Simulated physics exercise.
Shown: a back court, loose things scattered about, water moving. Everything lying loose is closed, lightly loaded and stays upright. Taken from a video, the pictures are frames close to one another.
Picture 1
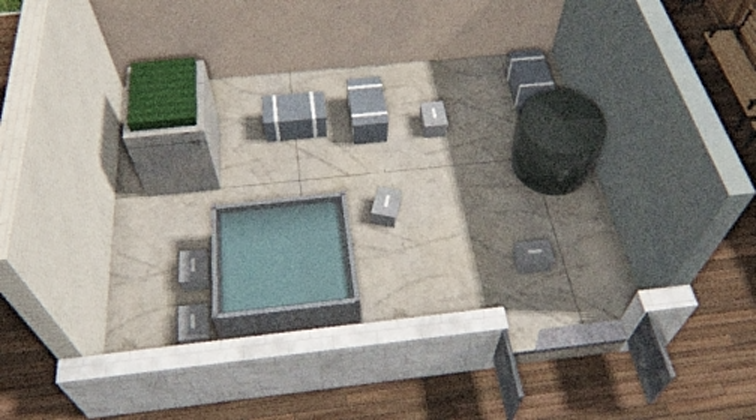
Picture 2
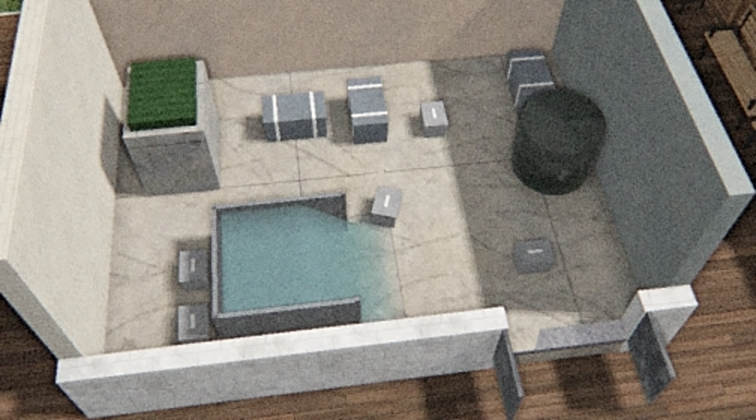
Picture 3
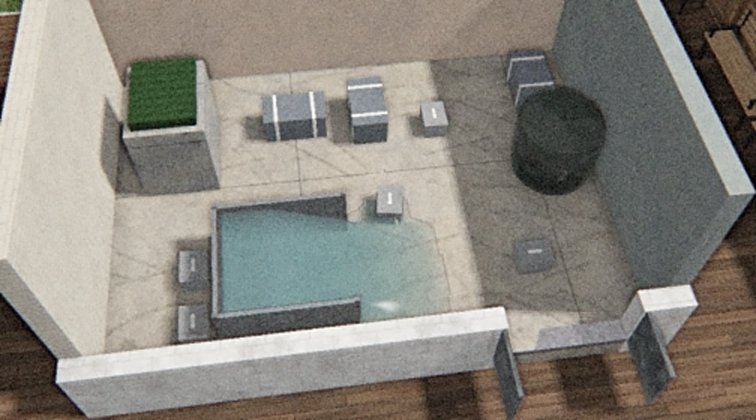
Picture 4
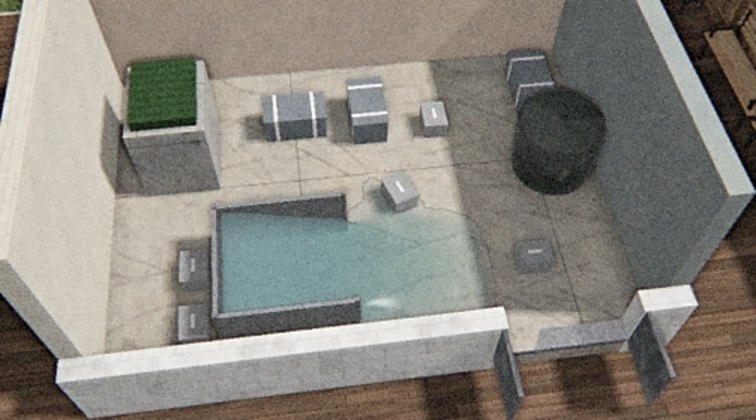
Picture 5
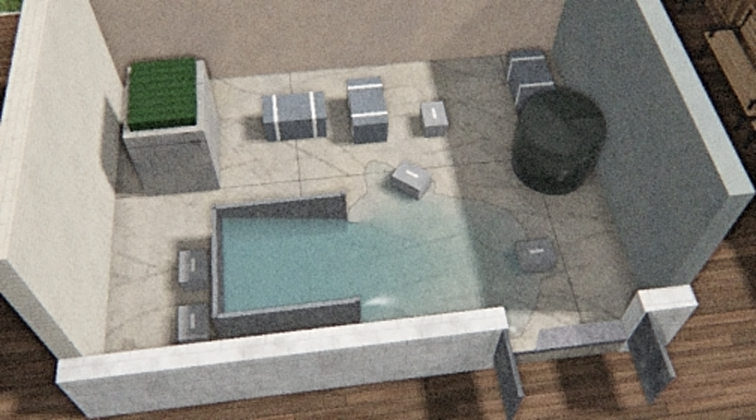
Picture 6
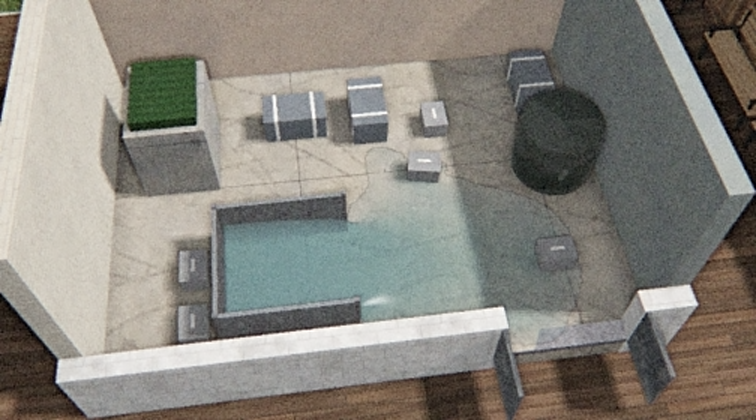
In a walled back court, water spread rightward from the open side of a square pool, pushing one small grey box away toward the back, then nudging another slightly to the right.
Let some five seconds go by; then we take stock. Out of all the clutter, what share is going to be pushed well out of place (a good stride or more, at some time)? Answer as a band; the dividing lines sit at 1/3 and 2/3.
1/3 to 2/3.
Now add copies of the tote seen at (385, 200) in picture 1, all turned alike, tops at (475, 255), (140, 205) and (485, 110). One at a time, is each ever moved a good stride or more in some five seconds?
Here's how it goes: Sent far off, never gets far, and lastly sent far off.
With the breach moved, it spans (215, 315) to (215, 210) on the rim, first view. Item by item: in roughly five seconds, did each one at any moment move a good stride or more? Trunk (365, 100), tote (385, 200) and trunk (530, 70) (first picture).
First covers that distance, second covers that distance, third stays short of it.
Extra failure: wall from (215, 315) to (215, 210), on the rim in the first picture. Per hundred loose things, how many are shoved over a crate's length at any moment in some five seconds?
Estimate: Close to 80 in a hundred.
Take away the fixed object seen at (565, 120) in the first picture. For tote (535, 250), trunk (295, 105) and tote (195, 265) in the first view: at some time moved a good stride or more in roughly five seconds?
Following the order you gave: Got moved a good way, moved little if at all, moved little if at all.
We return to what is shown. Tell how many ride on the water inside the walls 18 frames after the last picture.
In total, 3.
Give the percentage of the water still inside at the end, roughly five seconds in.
72 %.
A moment on, 2 of 8 are well off their spots; 0 afloat.
Next, 2 of 8 are well off their spots; 2 afloat.
Later, 2 of 8 are well off their spots; 3 afloat.
In the end, 3 of 8 are well off their spots, and 3 have been at some point; 5 afloat.
